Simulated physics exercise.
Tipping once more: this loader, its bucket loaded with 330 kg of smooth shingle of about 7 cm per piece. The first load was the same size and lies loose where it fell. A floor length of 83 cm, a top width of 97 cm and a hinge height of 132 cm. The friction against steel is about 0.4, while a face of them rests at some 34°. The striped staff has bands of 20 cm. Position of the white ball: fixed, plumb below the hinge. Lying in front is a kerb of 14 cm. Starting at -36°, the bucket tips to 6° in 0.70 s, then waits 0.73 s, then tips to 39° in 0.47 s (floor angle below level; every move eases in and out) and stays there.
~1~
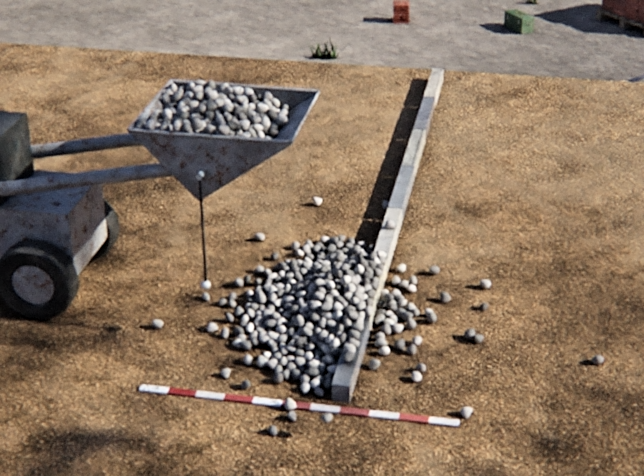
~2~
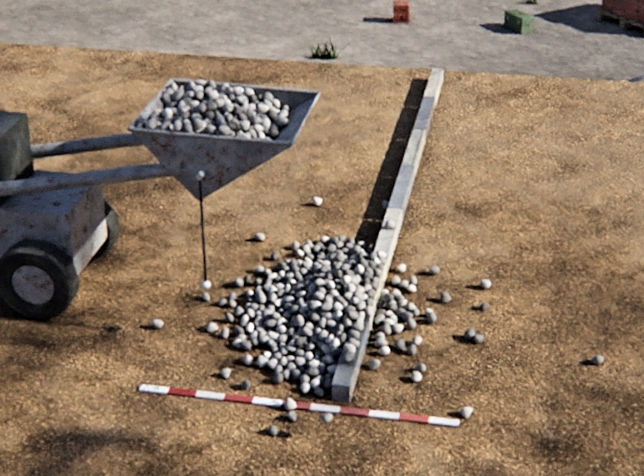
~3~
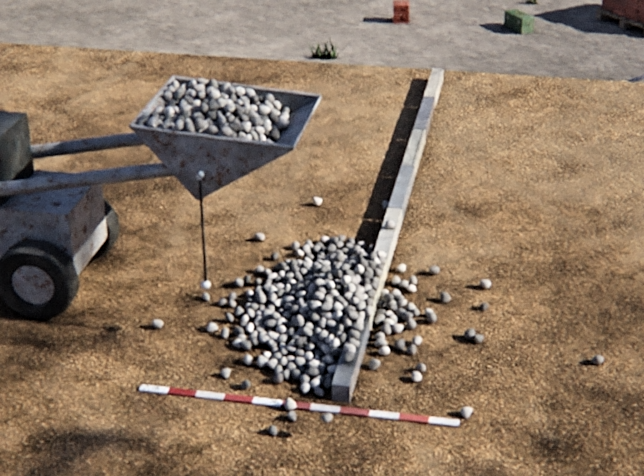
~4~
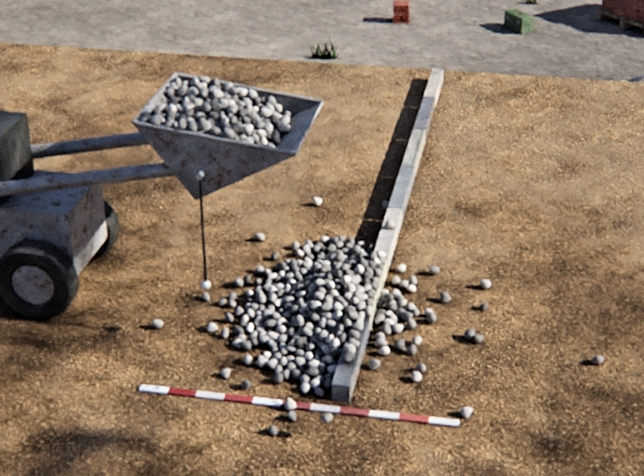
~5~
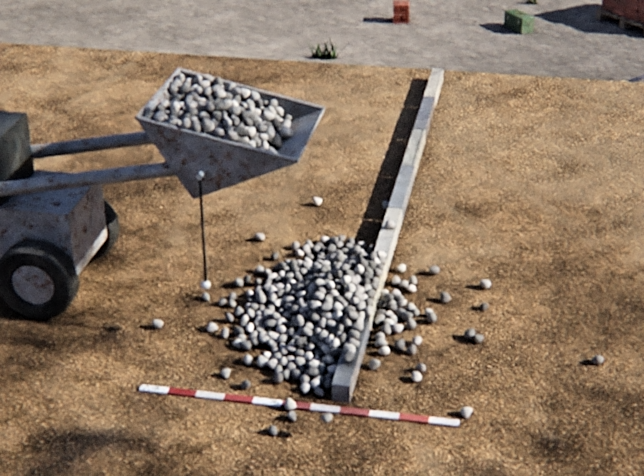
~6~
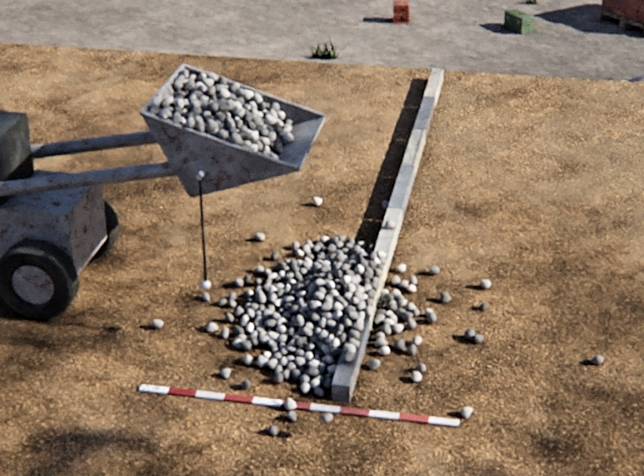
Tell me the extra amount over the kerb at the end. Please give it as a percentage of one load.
37 per cent.
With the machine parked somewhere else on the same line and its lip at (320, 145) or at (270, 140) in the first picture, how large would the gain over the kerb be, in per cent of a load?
I'd say close to 70 per cent for one and close to 15 per cent for the other, in that order.
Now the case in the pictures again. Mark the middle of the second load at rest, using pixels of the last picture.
The centre sits about (342, 294).
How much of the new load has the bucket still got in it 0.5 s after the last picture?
Held: Around 100 % of the load.
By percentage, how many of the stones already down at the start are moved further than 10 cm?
10 per cent.
Then, 0.2 s after the last picture the floor is at -1°; in per cent of one load, 100 in the bucket, 92 on this side of the kerb, 8 over the kerb; the foremost stones are at (482, 329).
Then, 0.5 s after the last picture the floor is at 6°; in per cent of one load, 100 in the bucket, 93 on this side of the kerb, 8 over the kerb; the foremost stones are at (482, 329).
Then, 2.0 s after the last picture the floor is at 39°; in per cent of one load, 8 in the bucket, 168 on this side of the kerb, 24 over the kerb; the foremost stones are at (520, 325).
Then, 4.6 s after the last picture the floor is at 39°; in per cent of one load, 0 in the bucket, 156 on this side of the kerb, 44 over the kerb; the foremost stones are at (542, 344). Net gain over the kerb, 37.
